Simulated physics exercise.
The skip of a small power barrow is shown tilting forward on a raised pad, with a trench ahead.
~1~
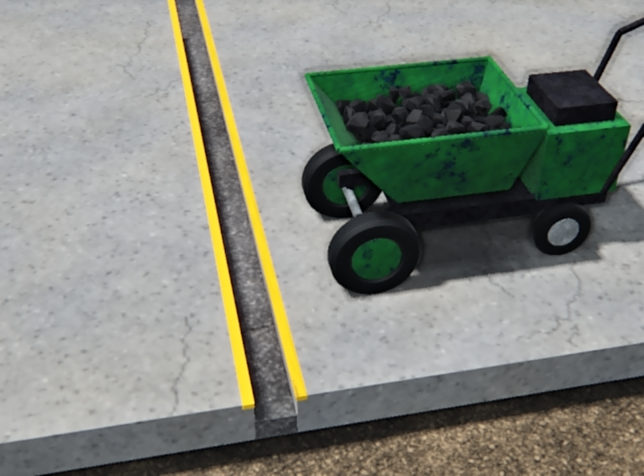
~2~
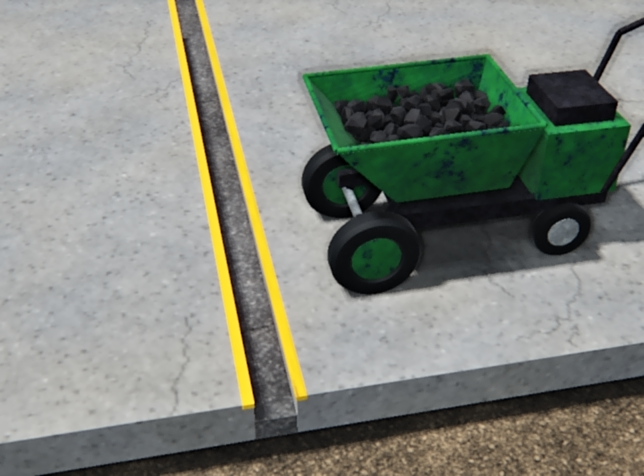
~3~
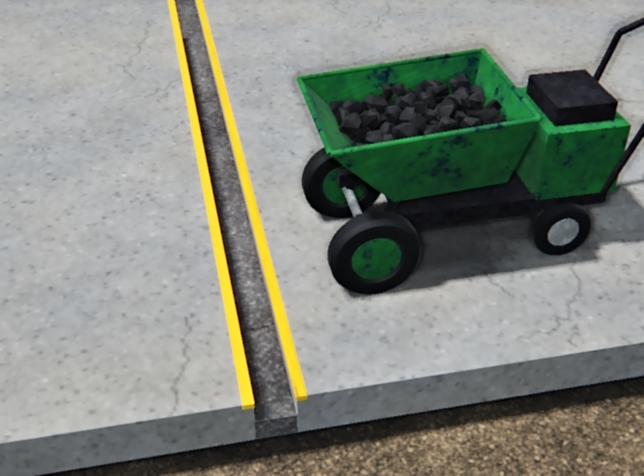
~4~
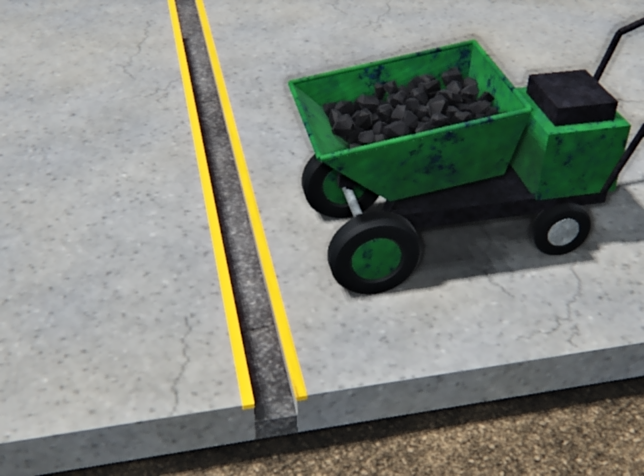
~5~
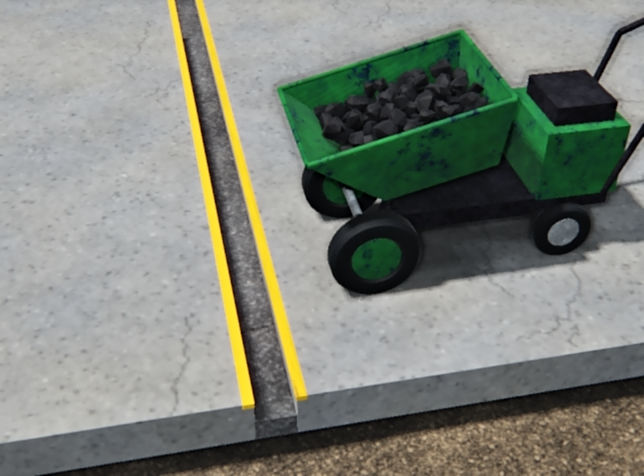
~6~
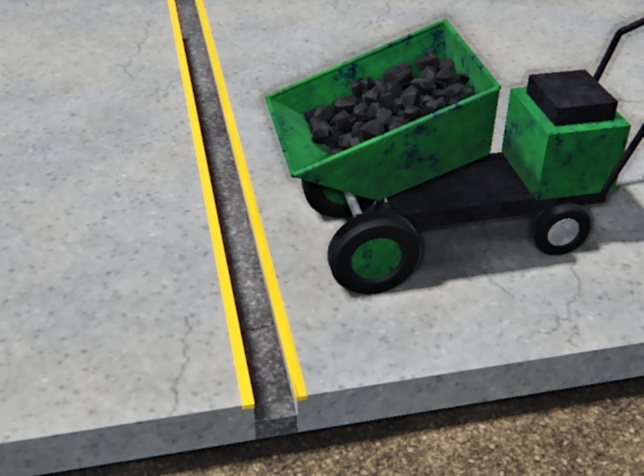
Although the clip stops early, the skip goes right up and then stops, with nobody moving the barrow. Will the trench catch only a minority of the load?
Yes, only the smaller part.
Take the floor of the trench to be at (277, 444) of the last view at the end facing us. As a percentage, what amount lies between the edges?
The share would be around 10 per cent.
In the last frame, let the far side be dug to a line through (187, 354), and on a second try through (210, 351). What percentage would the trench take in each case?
70 and 50 percent.
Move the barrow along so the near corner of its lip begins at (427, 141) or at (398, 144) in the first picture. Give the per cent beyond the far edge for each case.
About 10 % and about 20 %.
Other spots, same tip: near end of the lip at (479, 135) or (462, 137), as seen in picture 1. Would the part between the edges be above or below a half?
From the first position short of one half lands between the edges, from the second short of one half.
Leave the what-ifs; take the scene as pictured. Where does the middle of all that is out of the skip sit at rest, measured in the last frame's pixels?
The centre comes to rest near (182, 267).
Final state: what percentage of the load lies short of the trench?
I'd put it at some 0 per cent of the load.
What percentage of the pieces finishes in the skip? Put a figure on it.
Estimate: Near 20 %.
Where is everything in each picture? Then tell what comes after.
The first picture shows lip of the skip at (340, 150), level; top of the load at (450, 120), lumps of coal; first edge of the trench at (287, 340); far edge at (237, 347), the trench under half as wide as the skip, and about half as deep as wide.
The second picture shows lip of the skip at (337, 151), level; top of the load at (448, 119).
The third picture shows lip of the skip at (330, 154), tipped barely; top of the load at (444, 116).
The fourth picture shows lip of the skip at (320, 159), tipped a little; top of the load at (436, 111).
The fifth picture shows lip of the skip at (308, 166), tipped a little; top of the load at (438, 92).
The sixth picture shows lip of the skip at (294, 176), tipped clearly; top of the load at (440, 96); first edge of the trench at (287, 340); far edge at (237, 347).
Soon, skip tipped steeply; all in the skip.
A while on, skip tipped right over; most in the skip; a stray few in or heaped over the trench; about a quarter beyond it; a stray few falling.
Towards the end, skip tipped right over; about a quarter in the skip; a small part in or heaped over the trench; most beyond it.
Finally, skip tipped right over; about a quarter in the skip; a small part in or heaped over the trench; about two thirds beyond it.
